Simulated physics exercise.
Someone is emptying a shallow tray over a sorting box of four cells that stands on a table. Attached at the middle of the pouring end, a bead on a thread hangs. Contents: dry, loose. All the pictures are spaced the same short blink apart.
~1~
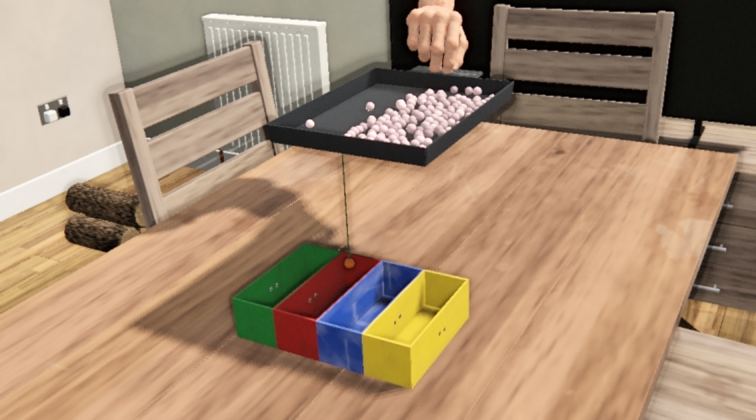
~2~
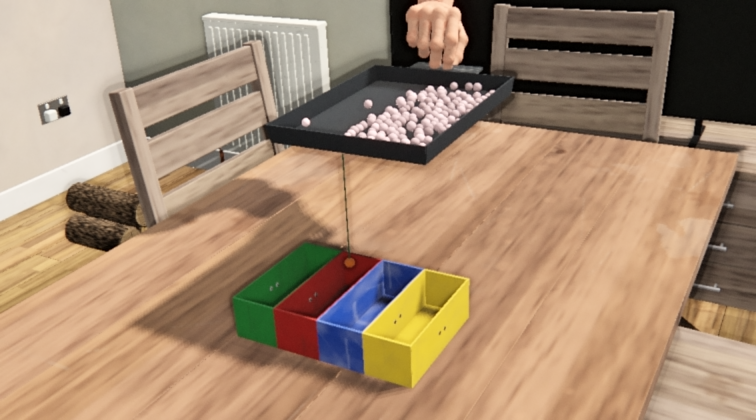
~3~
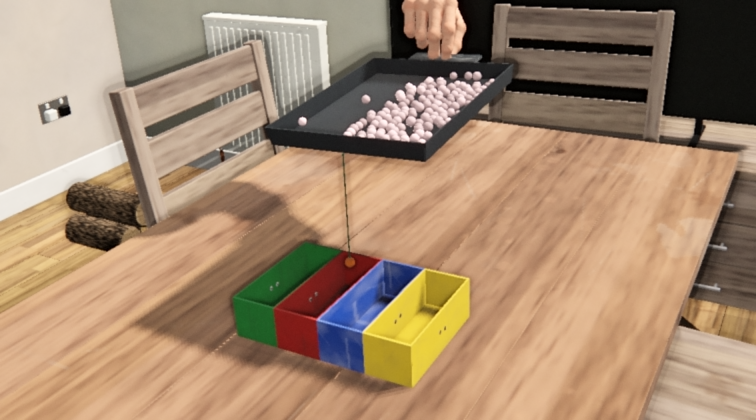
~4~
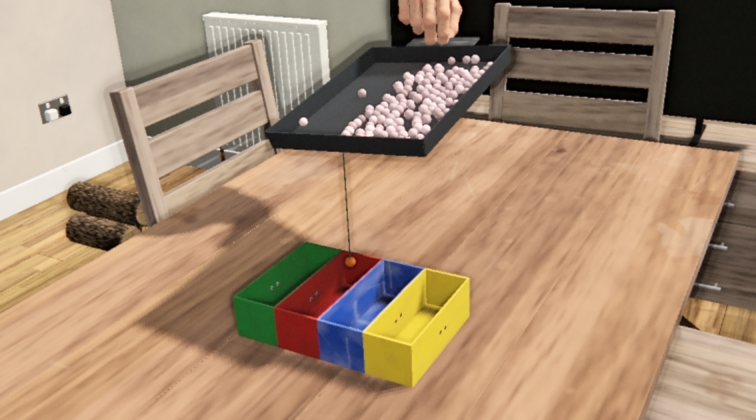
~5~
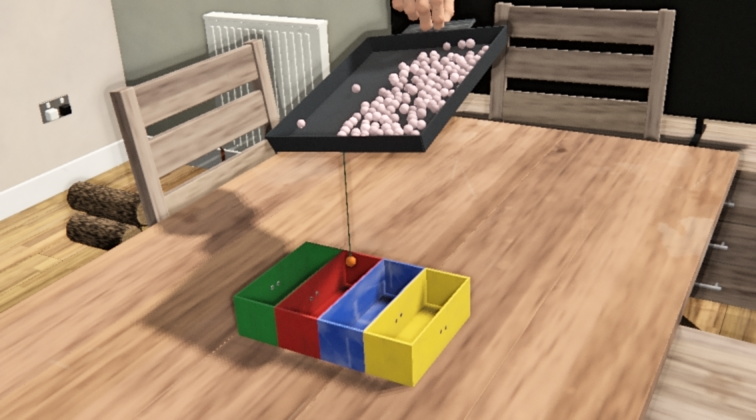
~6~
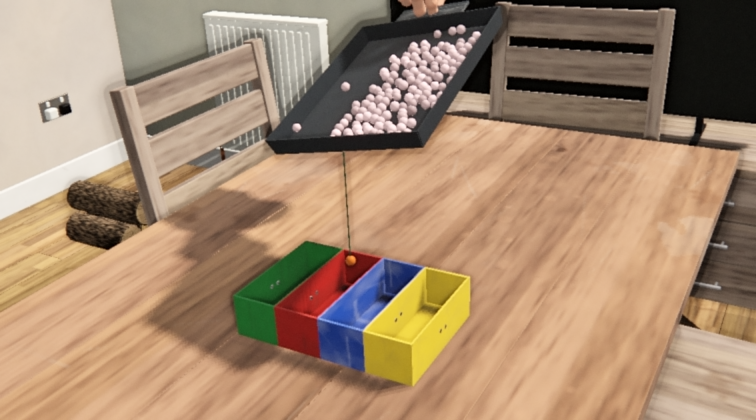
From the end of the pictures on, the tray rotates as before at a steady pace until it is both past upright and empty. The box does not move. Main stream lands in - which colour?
Green cell.
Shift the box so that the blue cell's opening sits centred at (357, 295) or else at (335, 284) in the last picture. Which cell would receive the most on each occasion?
The green cell, then green.
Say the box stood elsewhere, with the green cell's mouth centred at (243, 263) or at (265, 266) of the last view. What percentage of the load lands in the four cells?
It would be roughly 90 per cent for the first and roughly 90 per cent for the second.
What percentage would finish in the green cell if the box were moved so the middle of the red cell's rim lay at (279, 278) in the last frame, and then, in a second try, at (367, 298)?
Roughly 40% on the first try and 0% on the second.
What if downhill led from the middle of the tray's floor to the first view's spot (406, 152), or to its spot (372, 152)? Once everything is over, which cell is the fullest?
That yellow cell; the yellow cell.
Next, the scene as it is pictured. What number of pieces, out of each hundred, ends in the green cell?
About 40 per cent.
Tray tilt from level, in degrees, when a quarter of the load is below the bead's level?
Roughly 85 degrees.
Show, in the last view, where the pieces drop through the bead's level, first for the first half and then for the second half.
The first part at (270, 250); the rest at (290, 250).
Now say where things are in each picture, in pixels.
The first picture shows corners of the pouring end near (269, 124) and (425, 146), level; middle of the load near (429, 121), sugar pearls; bead on its thread near (349, 263); green cell near (255, 319); red cell near (296, 331); blue cell near (340, 343); yellow cell near (387, 357).
The second picture shows corners of the pouring end near (269, 124) and (425, 145), level; middle of the load near (429, 119).
The third picture shows corners of the pouring end near (269, 127) and (424, 142), tipped barely, lowest at the left corner; middle of the load near (429, 112).
The fourth picture shows corners of the pouring end near (268, 131) and (422, 138), tipped a little, lowest at the left corner; middle of the load near (427, 103).
The fifth picture shows corners of the pouring end near (269, 135) and (419, 134), tipped clearly, lowest at the left corner; middle of the load near (422, 95), a little on the move.
The sixth picture shows corners of the pouring end near (269, 139) and (416, 130), tipped clearly, lowest at the left corner; middle of the load near (413, 90), all but a few on the move; green cell near (256, 317); red cell near (298, 328); blue cell near (342, 341); yellow cell near (388, 354).
Shortly afterwards, tray tipped steeply; the bulk on the tray; near a quarter falling or outside the box.
Next, tray tipped past a quarter turn; near a quarter on the tray; a little in the green cell; near half falling or outside the box.
Some moments later, tray tipped past a quarter turn; near half in the green cell; near half falling or outside the box.
In the end, tray tipped past a quarter turn; near half in the green cell; none at all in the yellow cell; none at all in the blue cell; none at all in the red cell; near half outside the box.
